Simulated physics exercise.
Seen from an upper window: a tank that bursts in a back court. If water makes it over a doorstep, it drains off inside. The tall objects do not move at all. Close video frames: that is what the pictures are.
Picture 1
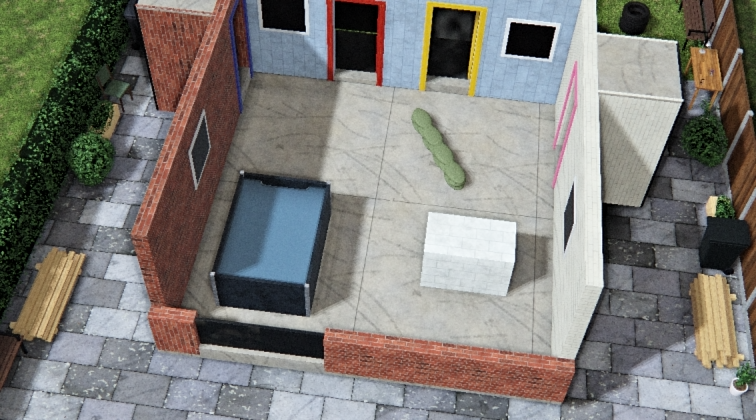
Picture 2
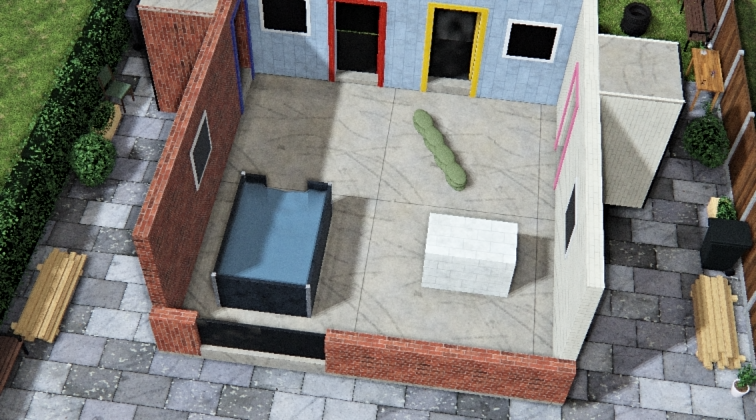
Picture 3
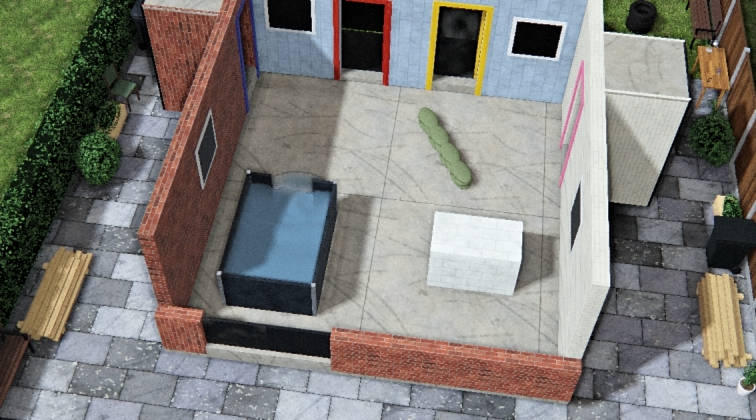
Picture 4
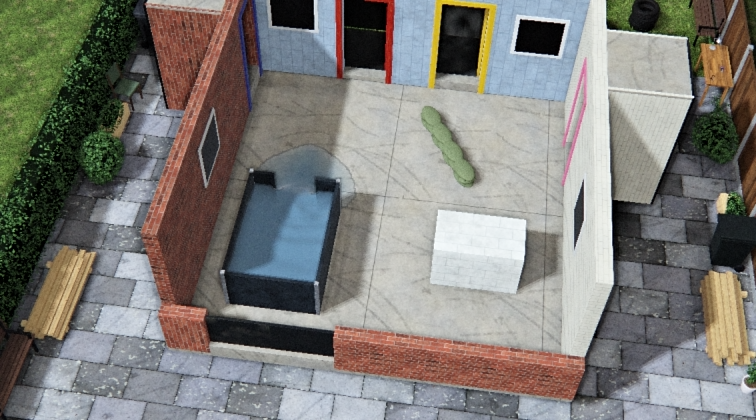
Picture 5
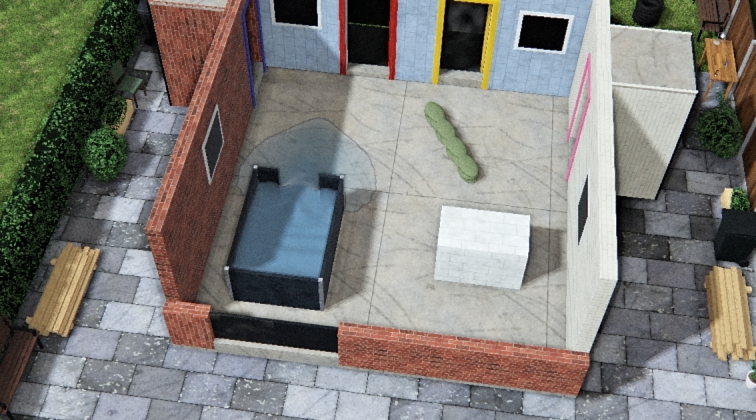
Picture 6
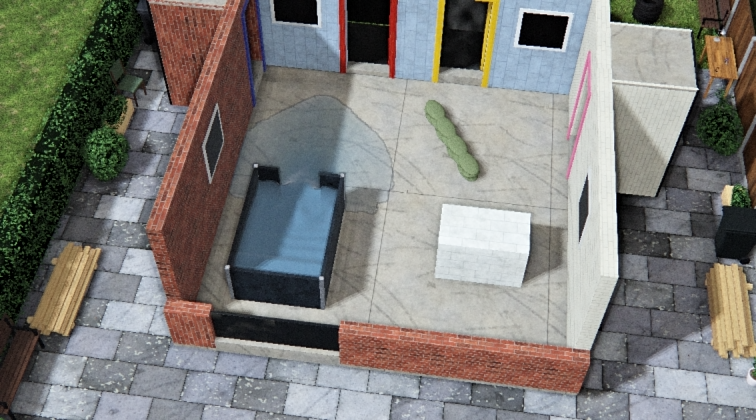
At the start, an open tank of blue water stands whole and still in a walled court, near a white block and a lumpy green shape. A gap then opens in its far side and water pours out, spreading across the paving in a widening sheet toward the doors, while the tall objects stay put.
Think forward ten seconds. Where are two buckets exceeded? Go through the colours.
As I see it, red door: Over two buckets, pink door: At most two buckets, yellow door: At most two buckets, blue door: At most two buckets.
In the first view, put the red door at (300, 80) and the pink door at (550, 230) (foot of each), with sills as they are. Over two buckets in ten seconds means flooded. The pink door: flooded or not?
Looking at it, pink door fails to reach the limit here.
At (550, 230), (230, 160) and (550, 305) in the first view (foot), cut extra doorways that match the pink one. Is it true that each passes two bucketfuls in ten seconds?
The three doors, in turn: Is short of it, is short of it, is short of it.
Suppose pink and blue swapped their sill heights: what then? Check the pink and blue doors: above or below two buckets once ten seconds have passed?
Put simply, the pink door admits less; the blue door admits more.
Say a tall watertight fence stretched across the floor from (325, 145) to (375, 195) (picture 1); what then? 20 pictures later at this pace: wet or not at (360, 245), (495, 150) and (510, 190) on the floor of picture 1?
Point by point: First submerged, second not reached, third not reached.
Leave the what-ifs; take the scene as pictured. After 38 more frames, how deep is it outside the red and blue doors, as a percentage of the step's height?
The first comes to about 130 percent, the second to about 40 percent.
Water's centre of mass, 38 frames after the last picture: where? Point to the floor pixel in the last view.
My pick is pixel (361, 164).
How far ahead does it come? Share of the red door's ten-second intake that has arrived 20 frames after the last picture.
I'd put it at about 80 per cent.
A moment on, water covers 30 % of the floor; the red door under two buckets in, the pink door not reached, the yellow door not reached, the blue door wet at the sill, nothing in.
Next, water covers 35 % of the floor; the red door over two buckets in, the pink door not reached, the yellow door wet at the sill, nothing in, the blue door wet at the sill, nothing in.
Then, water covers 50 % of the floor; the red door far over two buckets in, the pink door not reached, the yellow door wet at the sill, nothing in, the blue door under two buckets in.
Later, water covers 70 % of the floor; the red door far over two buckets in, the pink door wet at the sill, nothing in, the yellow door wet at the sill, nothing in, the blue door under two buckets in.
In the end, water covers 95 % of the floor; the red door far over two buckets in, the pink door wet at the sill, nothing in, the yellow door wet at the sill, nothing in, the blue door under two buckets in.
